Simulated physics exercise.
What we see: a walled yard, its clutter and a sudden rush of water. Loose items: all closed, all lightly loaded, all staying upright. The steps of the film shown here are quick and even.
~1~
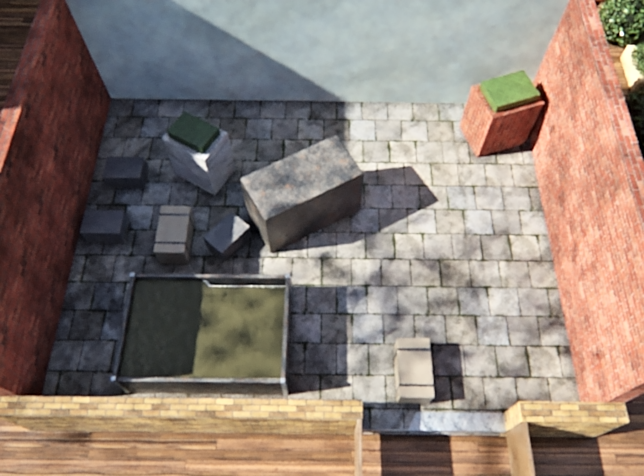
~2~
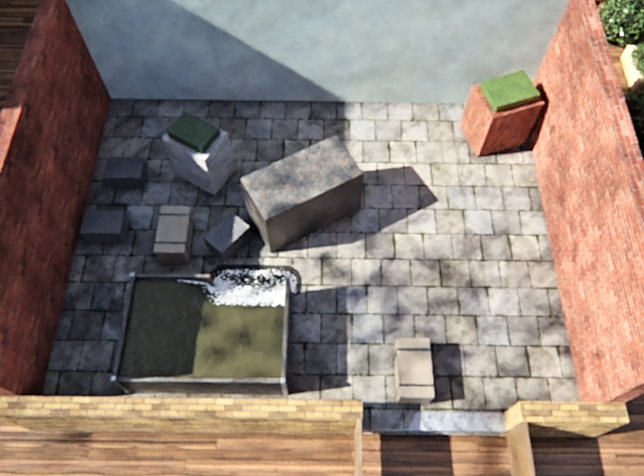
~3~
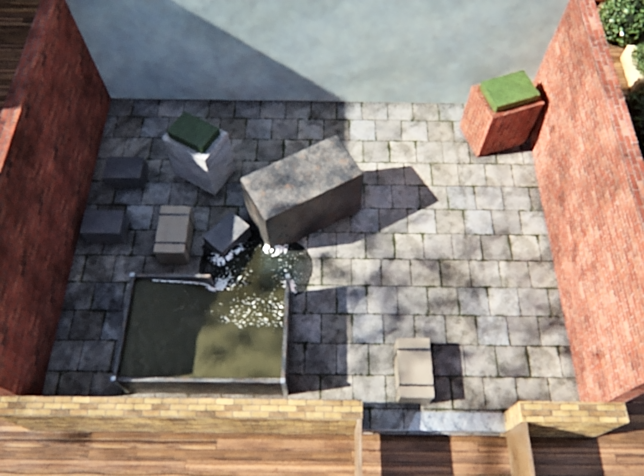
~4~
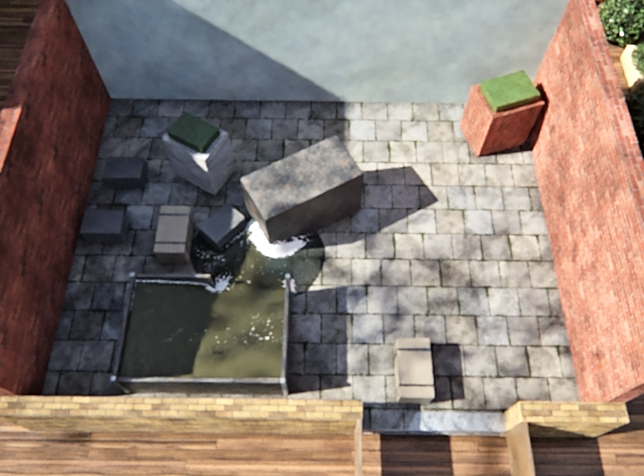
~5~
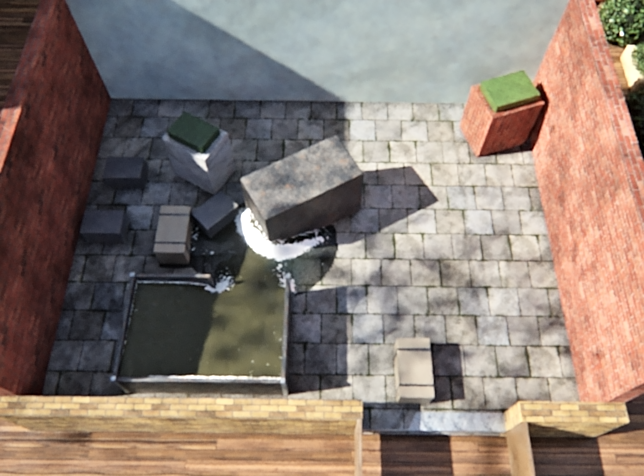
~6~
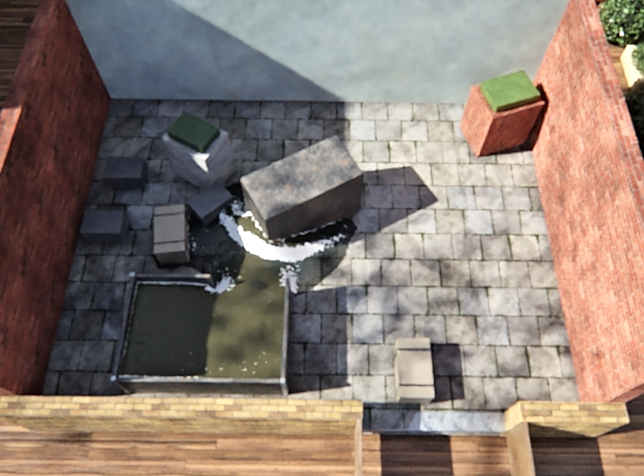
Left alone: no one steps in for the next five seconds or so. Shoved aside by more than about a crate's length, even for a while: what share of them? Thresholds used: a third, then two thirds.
At minimum two thirds of the things get pushed well away.
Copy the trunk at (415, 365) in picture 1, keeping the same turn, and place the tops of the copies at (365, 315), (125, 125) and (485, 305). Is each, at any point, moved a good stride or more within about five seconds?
Taking them one at a time: Remains close, then gets driven off, then gets driven off.
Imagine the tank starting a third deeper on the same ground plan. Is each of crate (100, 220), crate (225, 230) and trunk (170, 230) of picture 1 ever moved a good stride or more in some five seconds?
One after the other: Shifted that much, yes, moved that far.
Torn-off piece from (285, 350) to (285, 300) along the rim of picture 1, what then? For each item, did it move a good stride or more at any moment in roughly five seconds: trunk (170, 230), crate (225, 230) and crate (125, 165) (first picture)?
Result per item - short of that distance / short of that distance / short of that distance.
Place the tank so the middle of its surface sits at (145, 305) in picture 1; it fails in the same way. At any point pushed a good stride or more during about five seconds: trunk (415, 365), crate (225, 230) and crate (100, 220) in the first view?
Taking them in turn: Kept near its start; got sent well off; got sent well off.
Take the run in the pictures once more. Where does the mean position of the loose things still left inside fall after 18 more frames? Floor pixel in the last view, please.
Roughly (176, 232).
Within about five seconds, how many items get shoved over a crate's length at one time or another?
Counting them up gives 4.
A moment on, 1 of 5 are well off their spots; 1 afloat.
Next, 2 of 5 are well off their spots; 2 afloat.
Later, 4 of 5 are well off their spots; 2 afloat.
In the end, 4 of 5 are well off their spots, and 4 have been at some point; 0 afloat.
